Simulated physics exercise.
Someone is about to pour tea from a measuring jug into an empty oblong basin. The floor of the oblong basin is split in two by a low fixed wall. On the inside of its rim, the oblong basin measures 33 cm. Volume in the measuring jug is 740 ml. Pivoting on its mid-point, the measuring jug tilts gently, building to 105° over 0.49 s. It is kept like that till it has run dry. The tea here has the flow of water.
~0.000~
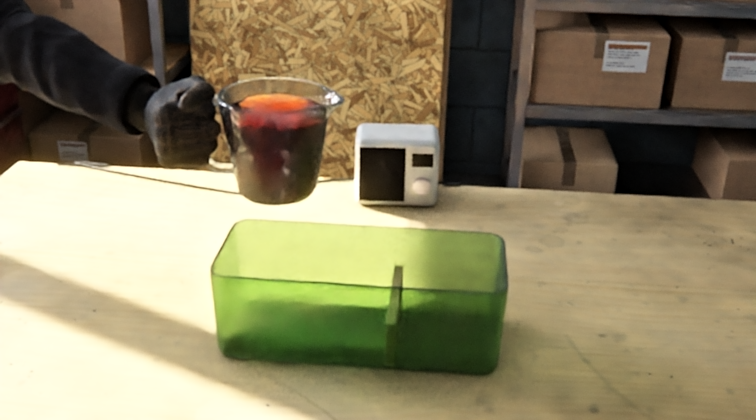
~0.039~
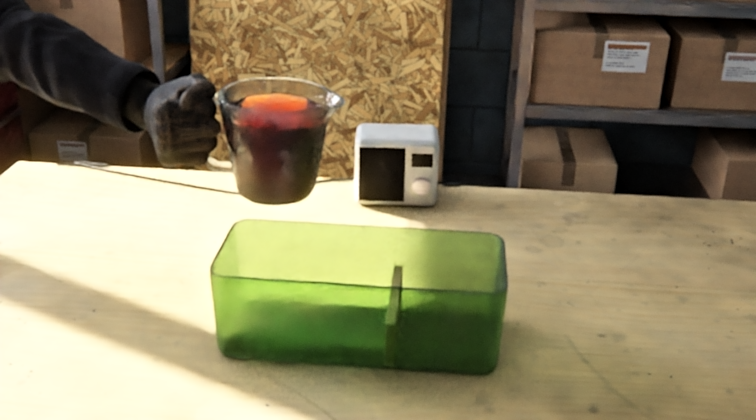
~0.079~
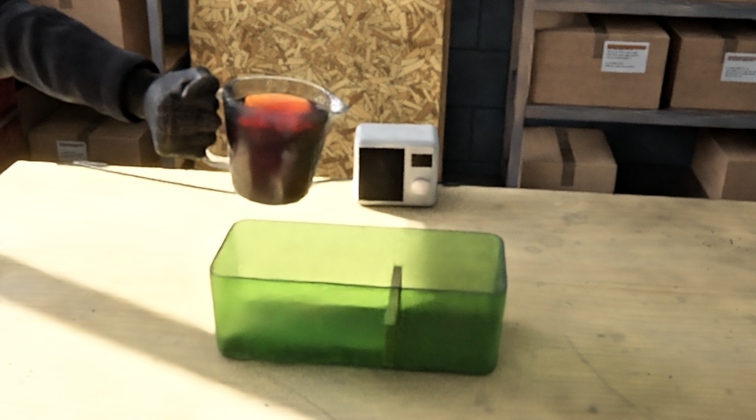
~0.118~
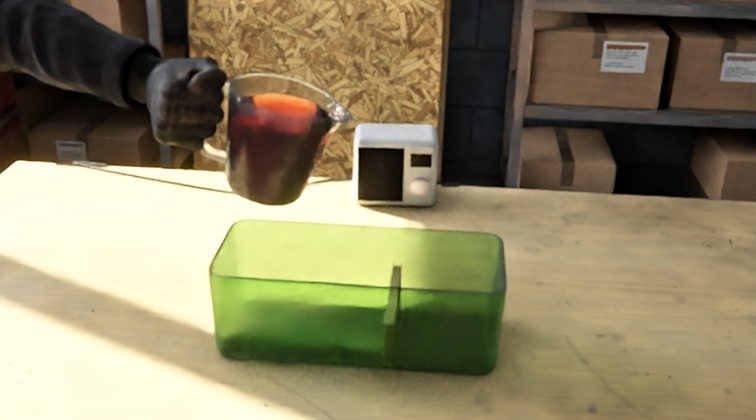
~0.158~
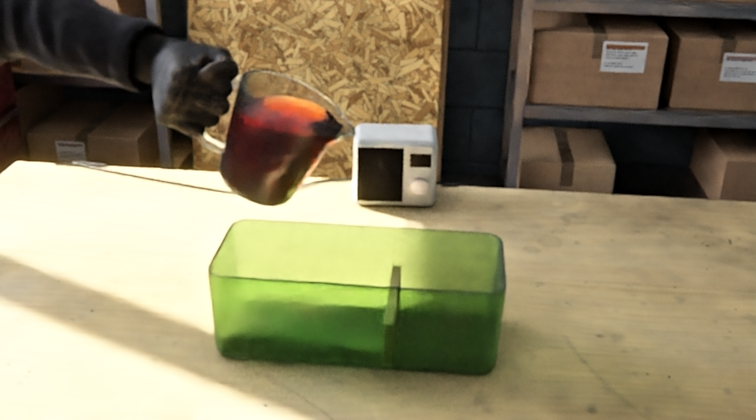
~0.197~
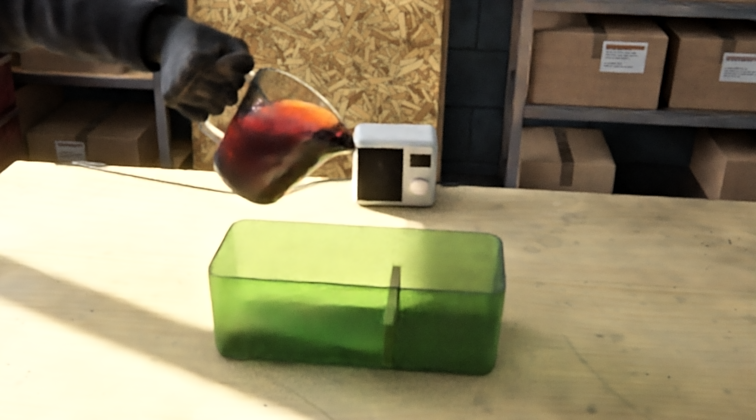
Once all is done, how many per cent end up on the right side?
Roughly 20 percent ends up on the right side.
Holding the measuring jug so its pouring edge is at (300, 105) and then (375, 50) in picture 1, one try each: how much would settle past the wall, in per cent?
Try 1: 5 %; try 2: 75 %.
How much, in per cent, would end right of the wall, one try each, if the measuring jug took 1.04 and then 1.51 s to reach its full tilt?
40 per cent first, 50 per cent second.
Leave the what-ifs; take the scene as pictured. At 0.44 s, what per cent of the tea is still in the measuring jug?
At that time about 40 in a hundred parts are still held.
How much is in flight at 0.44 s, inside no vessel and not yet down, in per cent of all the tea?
28 %.
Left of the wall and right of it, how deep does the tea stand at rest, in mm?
Final levels - left approx 22 mm, right approx 10 mm.
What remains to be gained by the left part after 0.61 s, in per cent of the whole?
About 14 percent.
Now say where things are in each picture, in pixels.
In the first frame, it leans 0°; its right rim is at (344, 100); the tea meets the walls at (226, 106) and (328, 111); the oblong basin's rim runs from (223, 247) to (505, 264); the wall's top is at (395, 294).
In the second frame, it leans 2°; its right rim is at (345, 102); the tea meets the walls at (227, 105) and (328, 111).
In the third frame, it leans 7°; its right rim is at (348, 108); the tea meets the walls at (229, 103) and (330, 115).
In the fourth frame, it leans 14°; its right rim is at (352, 118); the tea meets the walls at (234, 101) and (334, 118).
In the fifth frame, it leans 25°; its right rim is at (356, 133); the tea meets the walls at (236, 112) and (342, 125).
In the sixth frame, it leans 37°; its right rim is at (357, 149); the tea meets the walls at (230, 126) and (354, 138); 1 per cent is over the edge.
By 0.44 s the tilt is 102° and 40 per cent is still to pour, 16 is left of the wall and 17 right of it.
By 0.61 s the tilt is 105° and 7 per cent is still to pour, 63 is left of the wall and 19 right of it.
By 0.79 s the tilt is 105° and 1 per cent is still to pour, 75 is left of the wall and 19 right of it.
By 0.99 s the tilt is 105° and 0 per cent is still to pour, 77 is left of the wall and 19 right of it.
At rest 77 per cent lies left of the wall, 20 right of it and 3 outside.
